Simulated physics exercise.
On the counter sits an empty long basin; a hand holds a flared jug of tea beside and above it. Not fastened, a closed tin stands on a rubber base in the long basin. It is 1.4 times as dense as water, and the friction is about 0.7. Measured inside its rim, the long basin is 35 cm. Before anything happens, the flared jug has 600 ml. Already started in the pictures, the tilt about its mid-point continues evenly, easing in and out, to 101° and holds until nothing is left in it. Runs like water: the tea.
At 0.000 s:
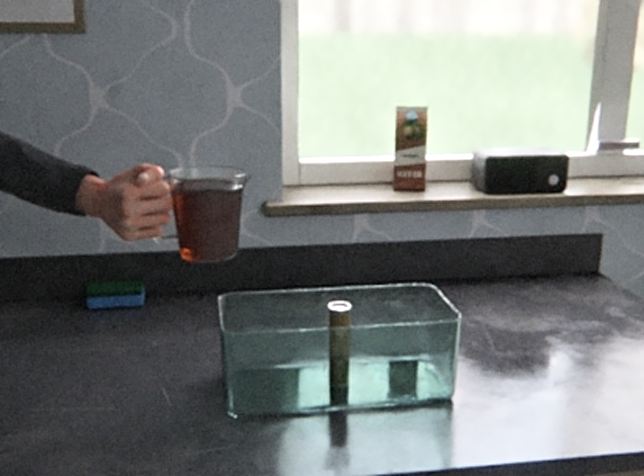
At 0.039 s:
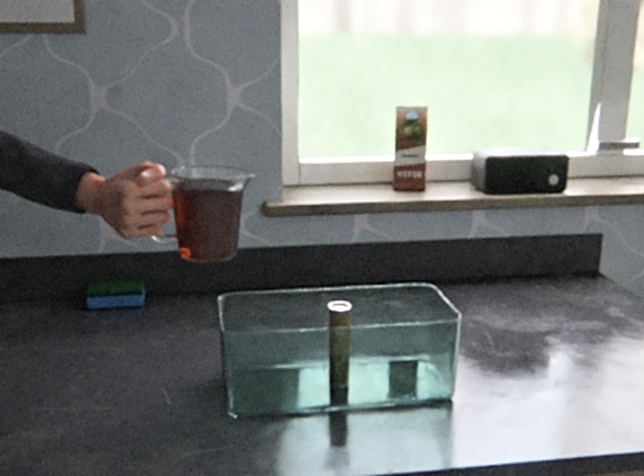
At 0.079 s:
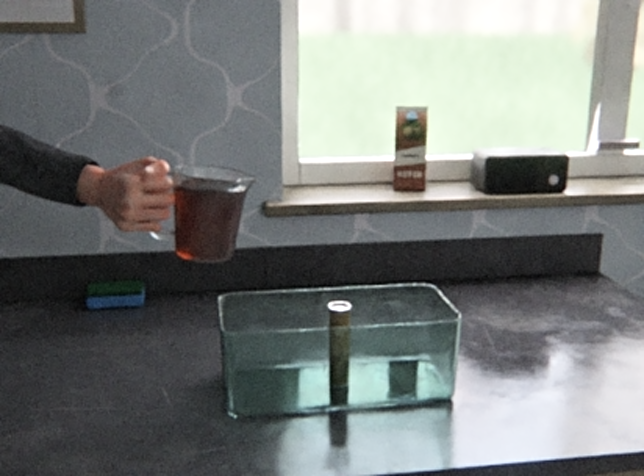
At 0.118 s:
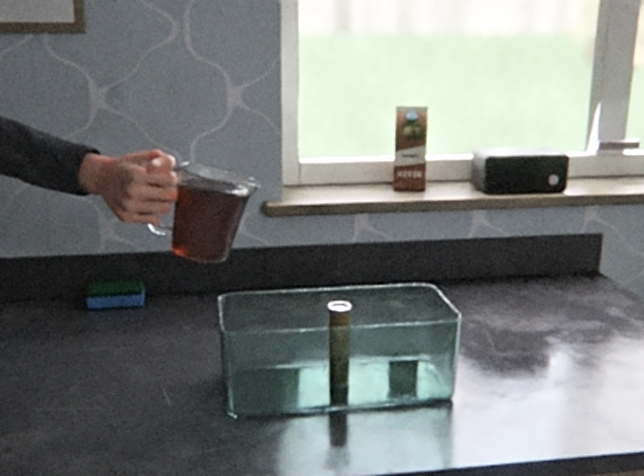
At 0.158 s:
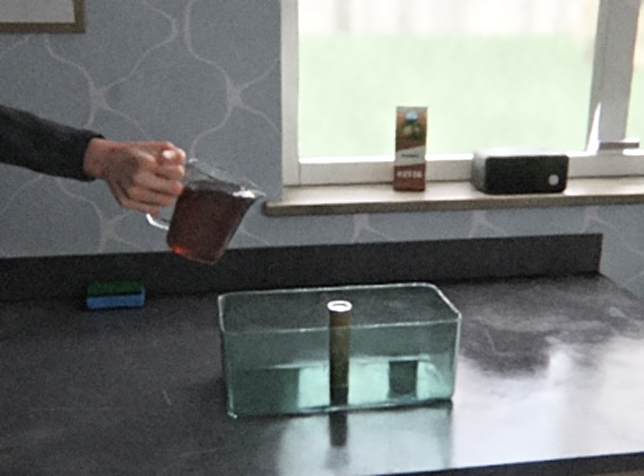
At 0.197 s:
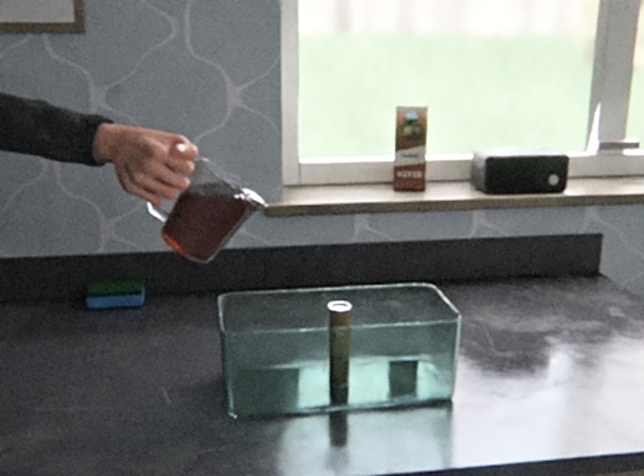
A hand held a glass jug of tea above and beside a clear, long basin with a closed tin standing inside, then steadily tilted the jug to the right, its lip dipping lower.
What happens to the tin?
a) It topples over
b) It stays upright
b.
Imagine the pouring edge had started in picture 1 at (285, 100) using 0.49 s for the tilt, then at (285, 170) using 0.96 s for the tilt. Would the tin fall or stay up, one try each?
First it stays on its base; then it tips over.
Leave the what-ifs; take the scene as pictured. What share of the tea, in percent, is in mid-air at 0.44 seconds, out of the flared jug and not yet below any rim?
At that moment, about 32 percent.
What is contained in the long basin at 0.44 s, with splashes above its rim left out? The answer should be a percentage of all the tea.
16 %, more or less.
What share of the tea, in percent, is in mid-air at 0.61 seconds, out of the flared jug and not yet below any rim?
It comes to some 18 percent of the total.
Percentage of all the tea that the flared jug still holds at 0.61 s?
Remaining share: Approx. 14 %.
Then, 0.44 s in, the tilt is 98° and 52 per cent is still to pour; the tin stands where it began.
Then, 0.61 s in, the tilt is 101° and 15 per cent is still to pour; the tin stands where it began.
Then, 0.79 s in, the tilt is 101° and 3 per cent is still to pour; the tin stands where it began.
Then, 0.99 s in, the tilt is 101° and 0 per cent is still to pour; the tin stands where it began.
Finally, the tin stands where it began.
